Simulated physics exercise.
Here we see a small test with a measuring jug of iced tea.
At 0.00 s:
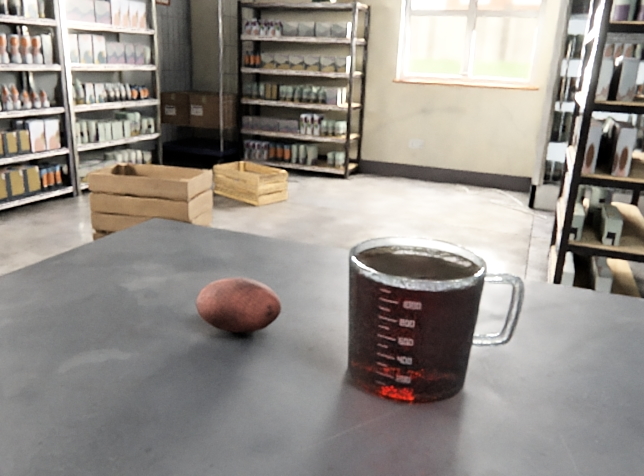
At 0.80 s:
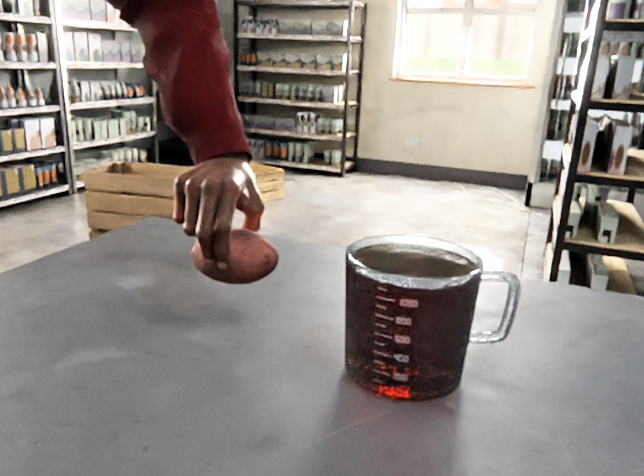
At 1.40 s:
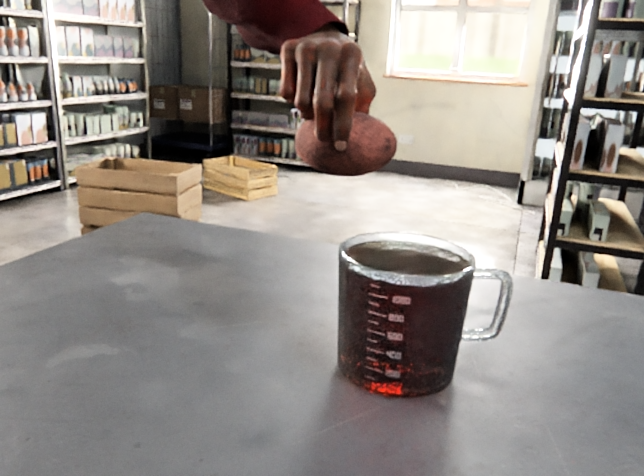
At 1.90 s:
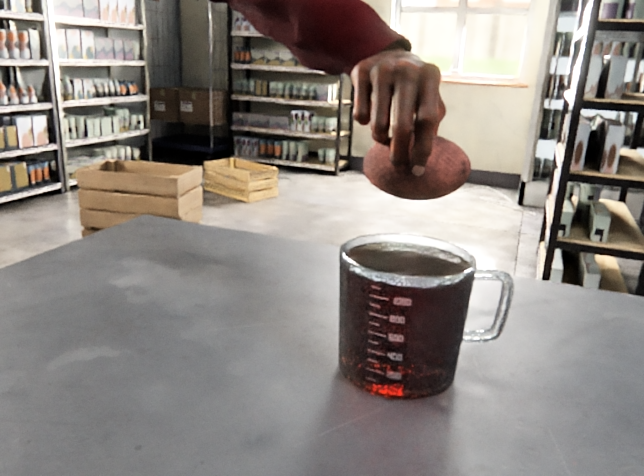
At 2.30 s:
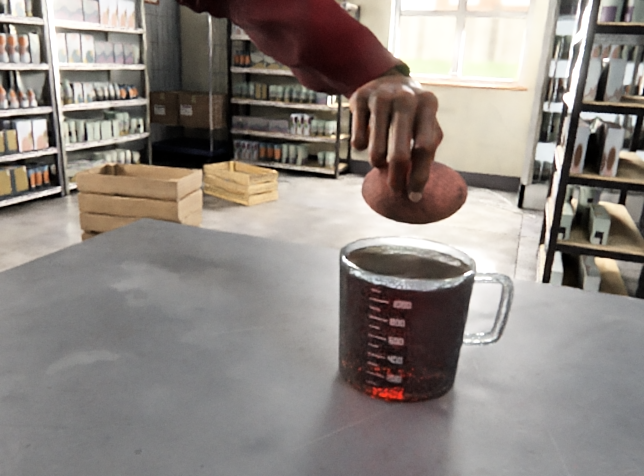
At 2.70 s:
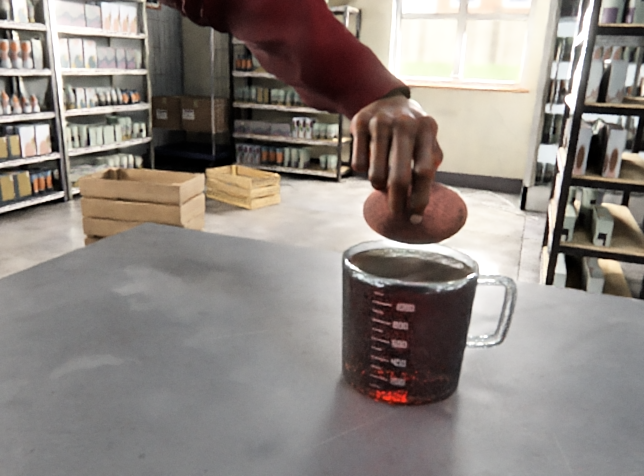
A hand picks up a reddish-brown potato, carries it right and lowers it over a nearly full measuring jug of dark tea.
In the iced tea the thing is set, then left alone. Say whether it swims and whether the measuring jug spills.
Well, it heads down, and as for the measuring jug, it spills.
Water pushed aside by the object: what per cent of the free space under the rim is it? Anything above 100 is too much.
Some 180 per cent, by my count.
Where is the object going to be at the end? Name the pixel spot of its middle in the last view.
(403, 340), more or less.
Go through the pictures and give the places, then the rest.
In the first picture, the potato lies on the top at (238, 305); measuring jug (412, 312) nearly full.
In the second picture, a hand picks up the potato at (234, 256); measuring jug nearly full, surface at (413, 264).
In the third picture, the potato is carried over at (345, 144); measuring jug (401, 307) nearly full.
In the fourth picture, the potato is above the measuring jug at (416, 167); measuring jug nearly full, surface at (406, 262).
In the fifth picture, the potato comes down at (414, 191); measuring jug (402, 312) nearly full.
In the sixth picture, the potato is just over the surface at (414, 213); measuring jug nearly full, surface at (409, 268).
After 3.0 s, the potato enters the iced tea; the measuring jug is full to the brim.
After 3.4 s, the potato goes on down; the measuring jug is full to the brim; some has gone over the rim.
After 5.0 s, the potato lies on the bottom; the measuring jug is full to the brim; some has gone over the rim.
